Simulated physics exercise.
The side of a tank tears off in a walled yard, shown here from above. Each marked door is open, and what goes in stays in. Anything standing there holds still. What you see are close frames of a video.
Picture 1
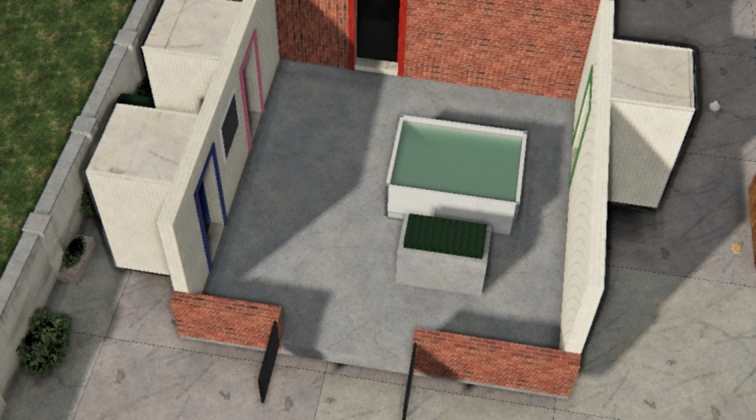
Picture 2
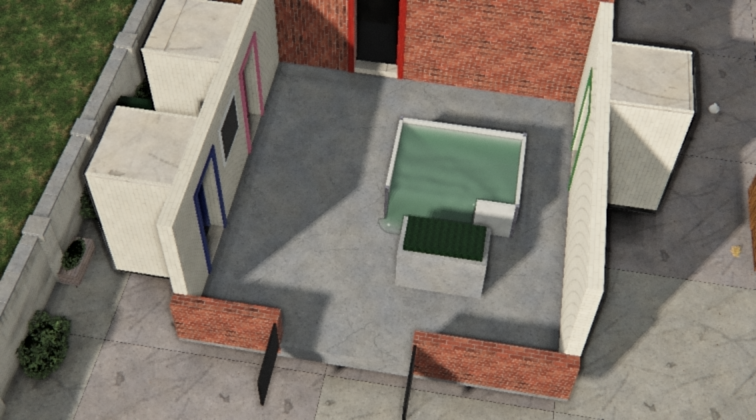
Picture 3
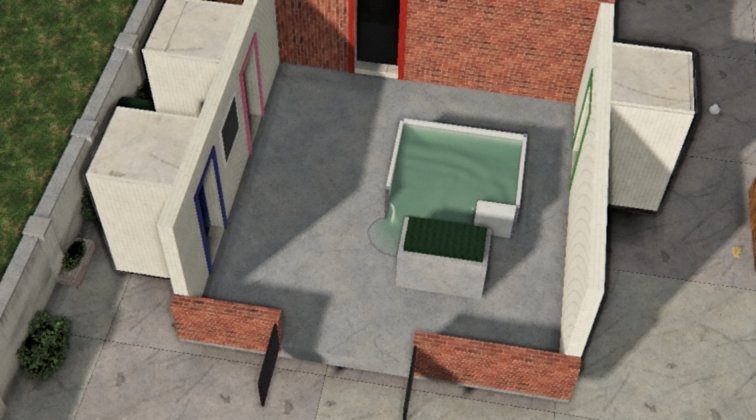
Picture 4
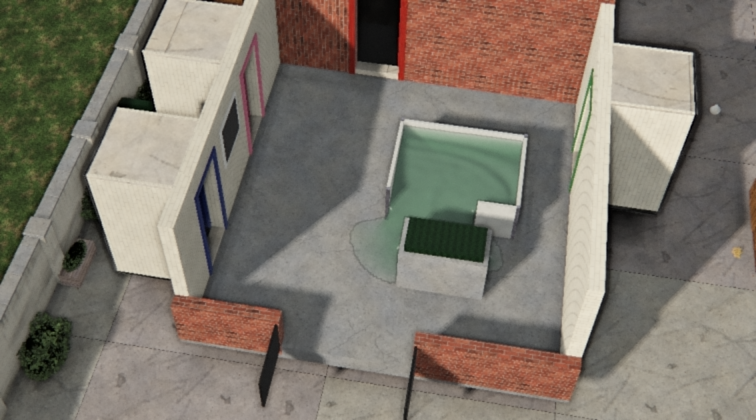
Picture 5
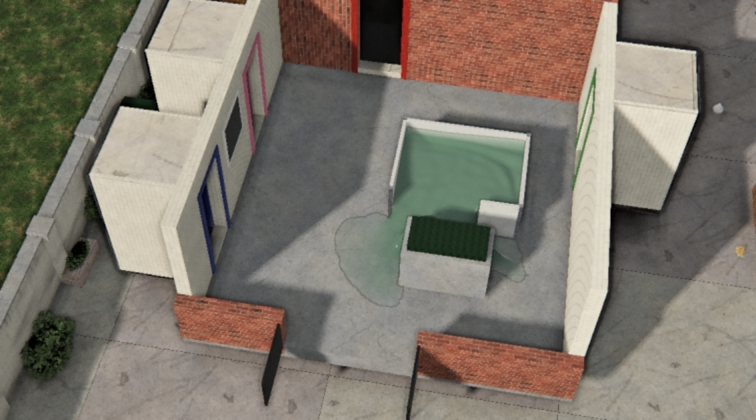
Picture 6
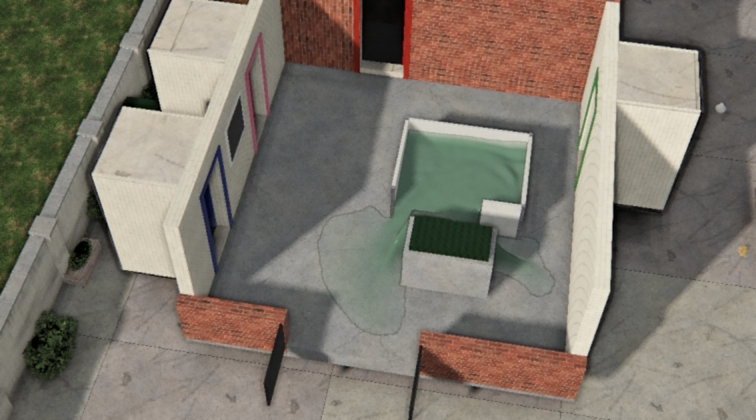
Green water sits still in a white-walled tank in a grey paved yard, seen from high above, with brick walls at the back and front and pale walls at the sides. A blue-framed and a pink-framed doorway stand at left, and a dark green-topped block sits before the tank. The tank's near side opens and water spreads around both sides of the block, farther at left, while the view shifts very slightly.
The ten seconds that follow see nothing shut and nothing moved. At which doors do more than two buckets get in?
In order: The pink door doesn't get too much water coming through; the green door doesn't get too much water coming through; the blue door gets too much water coming through; the red door doesn't get too much water coming through.
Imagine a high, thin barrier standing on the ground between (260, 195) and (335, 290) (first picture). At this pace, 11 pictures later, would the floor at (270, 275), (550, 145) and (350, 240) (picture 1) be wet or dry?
Results in order: Bone-dry / swamped / swamped.
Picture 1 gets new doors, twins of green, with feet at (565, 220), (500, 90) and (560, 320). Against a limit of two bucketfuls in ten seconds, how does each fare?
The first new doorway tops it, the second comes up short, the third tops it.
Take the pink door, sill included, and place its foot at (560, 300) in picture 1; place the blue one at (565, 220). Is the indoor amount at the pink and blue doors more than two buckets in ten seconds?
My reading: Pink door exceeds the limit, blue door exceeds the limit.
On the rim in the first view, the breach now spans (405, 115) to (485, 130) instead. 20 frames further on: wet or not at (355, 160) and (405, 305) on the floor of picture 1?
Still dry, Still dry.
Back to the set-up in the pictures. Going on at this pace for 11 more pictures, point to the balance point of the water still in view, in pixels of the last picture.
Near (435, 226).
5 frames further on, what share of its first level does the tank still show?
About 58 %.
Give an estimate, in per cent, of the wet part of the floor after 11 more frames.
Roughly 45 per cent.
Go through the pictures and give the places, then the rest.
Still water in the water tank at (458, 161), in the first frame.
Water pours out at (431, 212) and has run to (381, 221), in the second frame.
Water pours out at (431, 215) and has run to (373, 233), in the third frame.
The front is at (372, 270), out from the gap at (432, 216), in the fourth frame.
Water pours out at (435, 215) and has run to (376, 298), in the fifth frame.
Water pours out at (437, 215) and has run to a hidden place, in the sixth frame.
A moment on, water covers 30 % of the floor; the pink door not reached, the green door not reached, the blue door not reached, the red door not reached.
Next, water covers 45 % of the floor; the pink door not reached, the green door wet at the sill, nothing in, the blue door over two buckets in, the red door not reached.
Then, water covers 60 % of the floor; the pink door wet at the sill, nothing in, the green door wet at the sill, nothing in, the blue door far over two buckets in, the red door not reached.
Later, water covers 90 % of the floor; the pink door wet at the sill, nothing in, the green door wet at the sill, nothing in, the blue door far over two buckets in, the red door wet at the sill, nothing in.
In the end, water covers 100 % of the floor; the pink door wet at the sill, nothing in, the green door wet at the sill, nothing in, the blue door far over two buckets in, the red door wet at the sill, nothing in.
